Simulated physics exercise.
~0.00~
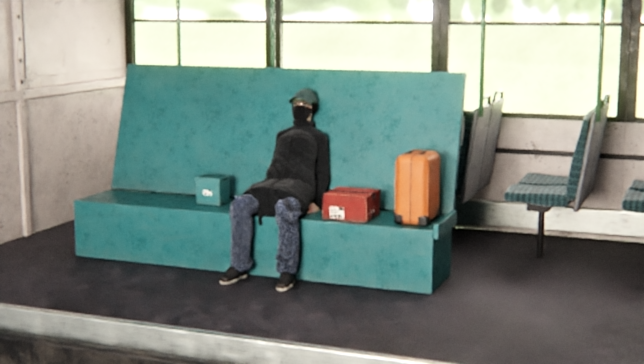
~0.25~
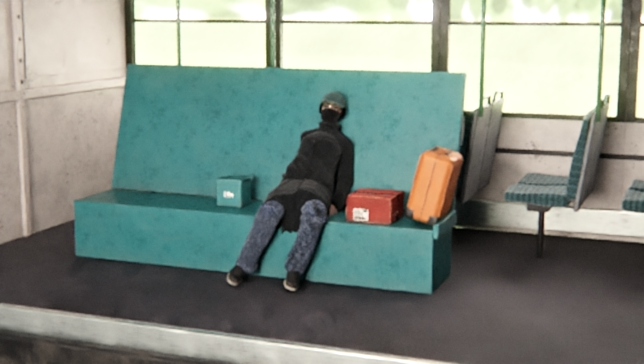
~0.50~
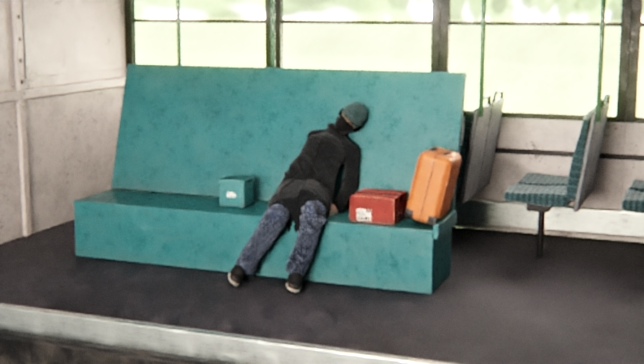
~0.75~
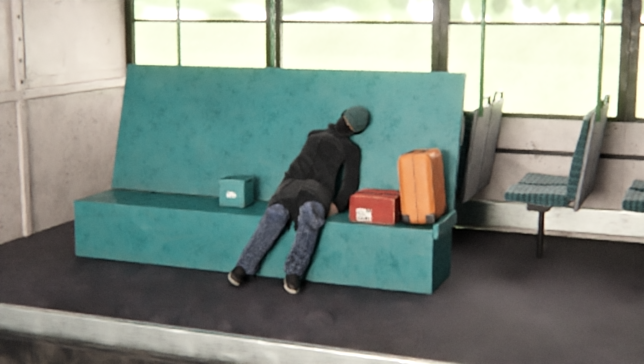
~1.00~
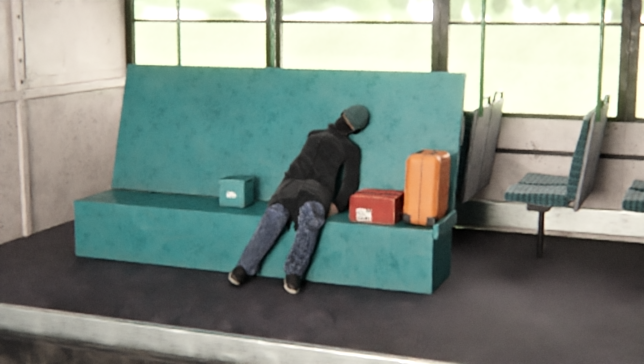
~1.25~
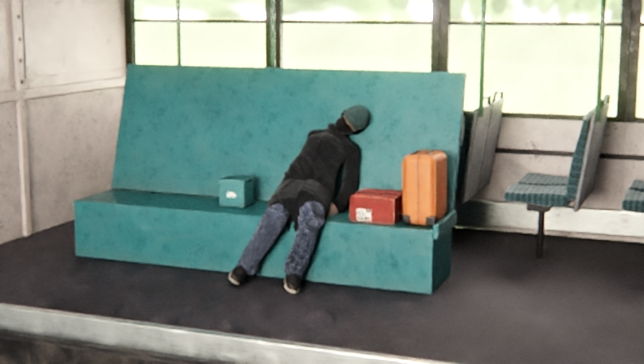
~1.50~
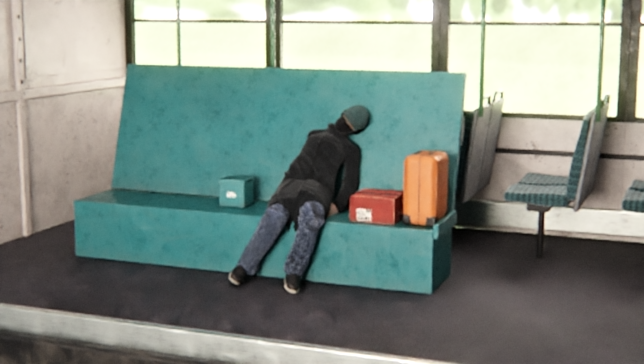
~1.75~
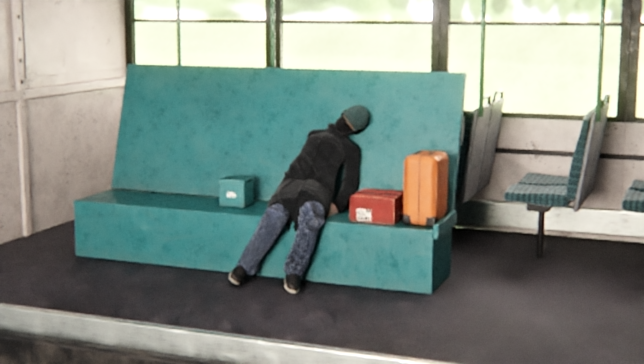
At the start, a figure in a dark jacket, cap and jeans sits upright on a long teal bench, with a small teal box to the left and a red box and an upright orange suitcase to the right. Suddenly everything loose shifts rightward, the figure tipping over and the suitcase leaning toward the bench end. The figure slumps further, head dropping against the backrest, while the suitcase still leans. Then the suitcase rocks back upright and settles after a slight shift. Finally, the figure lies slumped and still, hips on the seat, and all three items remain on the bench.
